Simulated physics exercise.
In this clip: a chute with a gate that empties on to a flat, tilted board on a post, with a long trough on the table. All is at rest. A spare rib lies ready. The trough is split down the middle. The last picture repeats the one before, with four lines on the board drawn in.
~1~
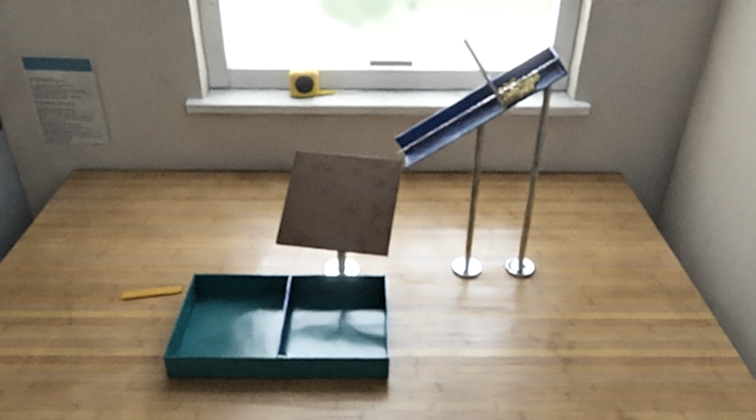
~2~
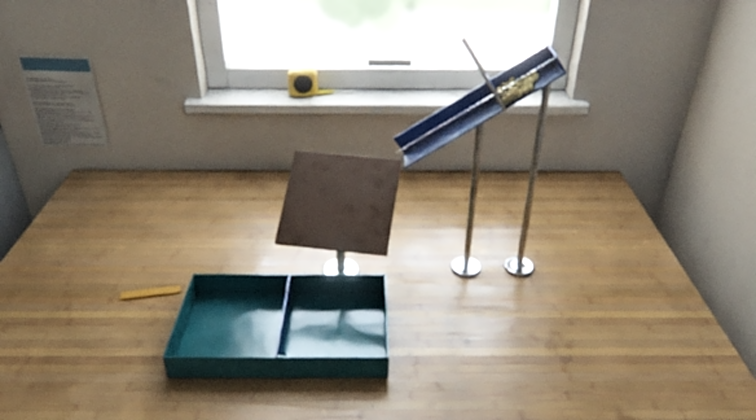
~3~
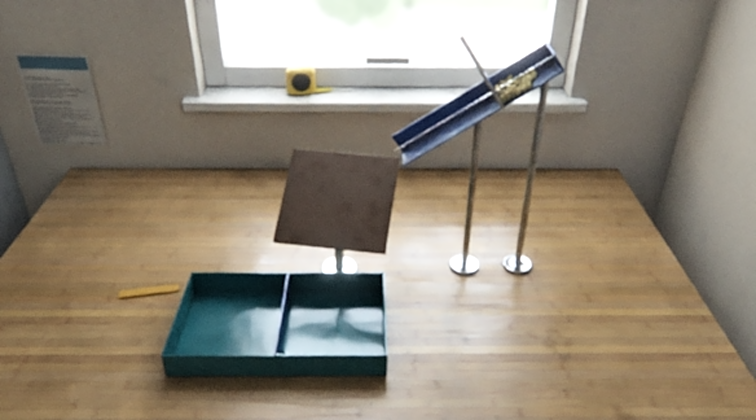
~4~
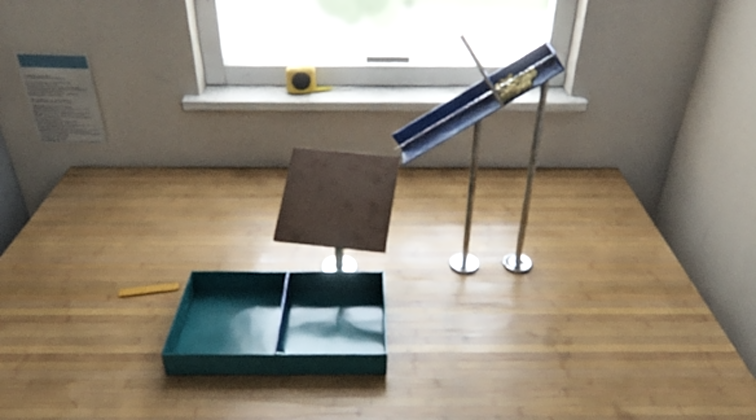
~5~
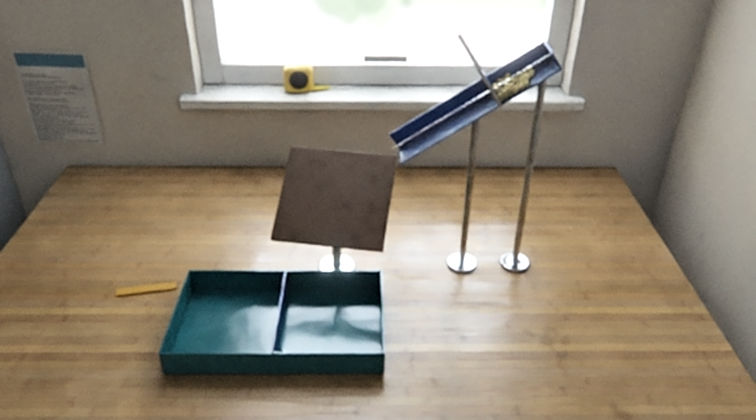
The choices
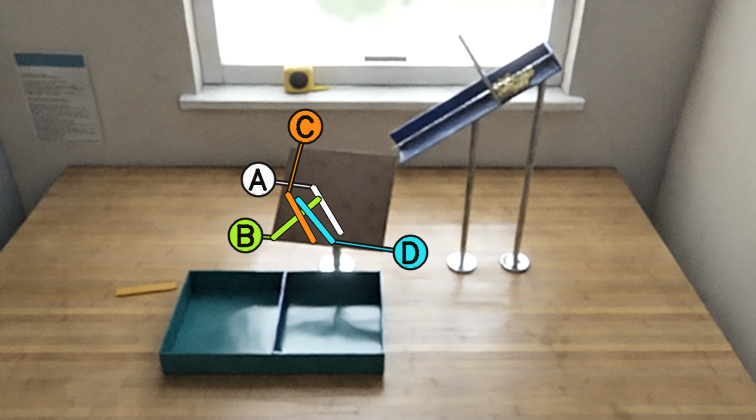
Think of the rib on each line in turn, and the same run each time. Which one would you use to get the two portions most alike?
The best line is B.
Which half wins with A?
The right half.
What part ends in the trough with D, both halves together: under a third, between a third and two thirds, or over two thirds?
Over two thirds.
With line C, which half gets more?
More lands on the right.
On the marked copy, line A from (313, 187) to (340, 232); line B from (318, 199) to (273, 237); line C from (287, 194) to (313, 240); line D from (298, 199) to (332, 241).
Choosing A, of what is caught, a small share in the left half, all but a few in the right.
Choosing B, of what is caught, close to half in the left half, close to half in the right.
Choosing C, of what is caught, none at all in the left half, the whole lot in the right.
Choosing D, of what is caught, only a few in the left half, all but a few in the right.
